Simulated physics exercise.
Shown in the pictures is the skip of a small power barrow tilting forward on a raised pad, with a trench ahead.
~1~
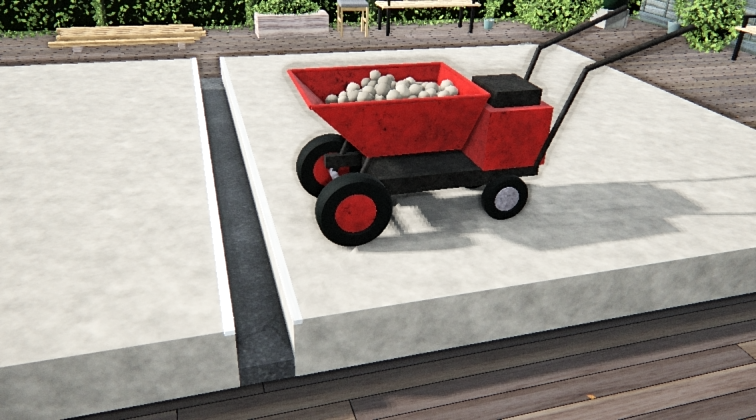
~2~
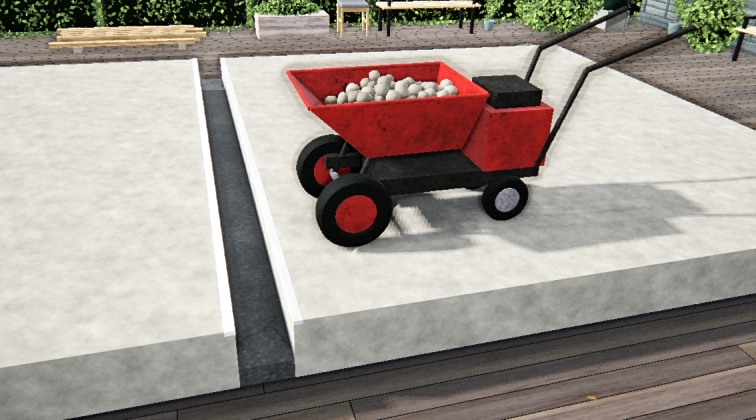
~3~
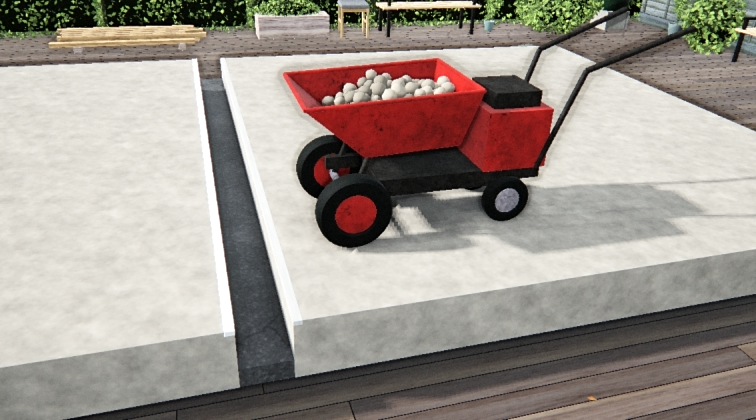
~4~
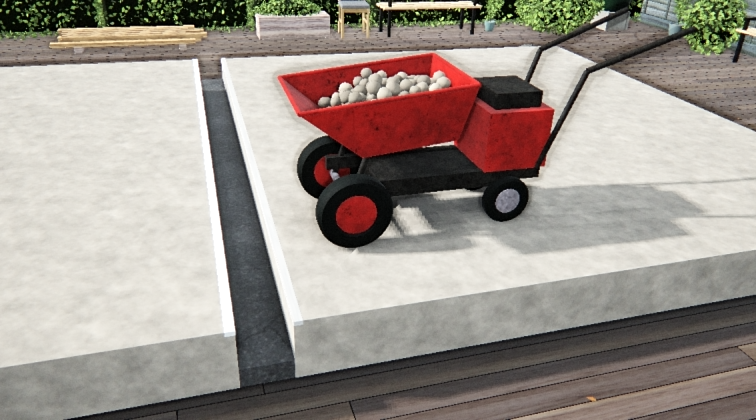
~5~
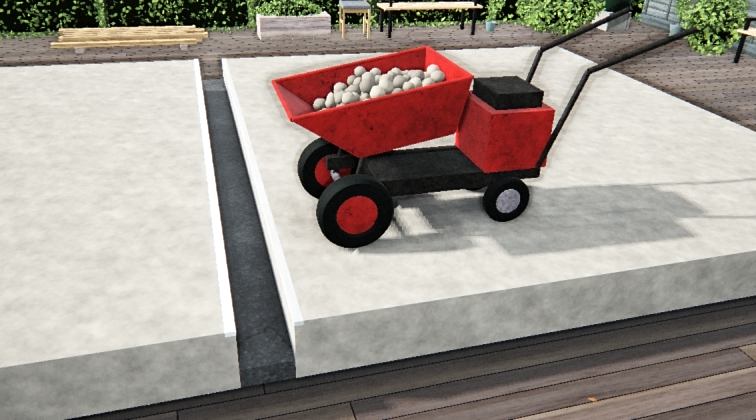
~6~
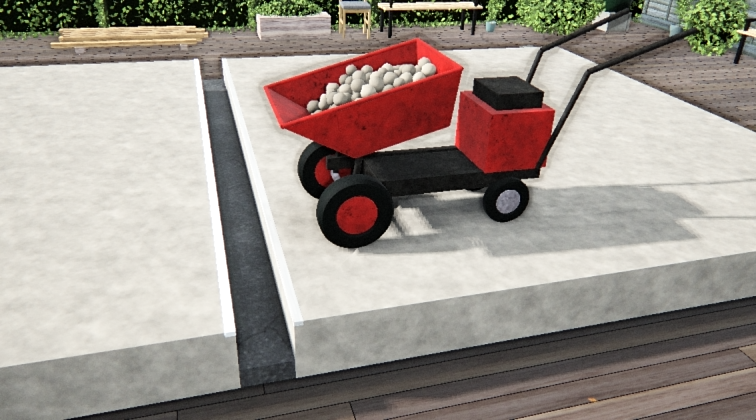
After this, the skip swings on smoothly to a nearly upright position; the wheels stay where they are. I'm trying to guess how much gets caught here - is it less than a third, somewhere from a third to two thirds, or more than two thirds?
Most likely the part landing in the trench will be short of a third.
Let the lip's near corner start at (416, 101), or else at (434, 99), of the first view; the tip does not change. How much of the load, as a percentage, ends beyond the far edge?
0 % and 0 %.
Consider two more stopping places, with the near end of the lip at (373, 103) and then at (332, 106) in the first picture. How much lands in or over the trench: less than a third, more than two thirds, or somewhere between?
Record - trial one: Beyond two thirds; trial two: The middle third.
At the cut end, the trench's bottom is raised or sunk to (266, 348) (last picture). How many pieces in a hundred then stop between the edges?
Close to 10 per cent, I reckon.
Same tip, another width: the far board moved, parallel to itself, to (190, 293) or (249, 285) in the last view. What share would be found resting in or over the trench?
About 70 %, then 0 %.
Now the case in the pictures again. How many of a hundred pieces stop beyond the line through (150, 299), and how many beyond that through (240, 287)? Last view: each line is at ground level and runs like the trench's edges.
30 and 90 in a hundred.
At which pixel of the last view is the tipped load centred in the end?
Somewhere close to (183, 232) in the last picture.
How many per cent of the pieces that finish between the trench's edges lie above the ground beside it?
It comes to 30 per cent or so.
Soon, skip tipped steeply; all in the skip.
A while on, skip tipped steeply; nearly all in the skip; a stray few in or heaped over the trench; a small part beyond it; a stray few falling.
Towards the end, skip tipped right over; about a quarter in the skip; a small part in or heaped over the trench; most beyond it.
Finally, skip tipped right over; a small part in the skip; a small part in or heaped over the trench; most beyond it.
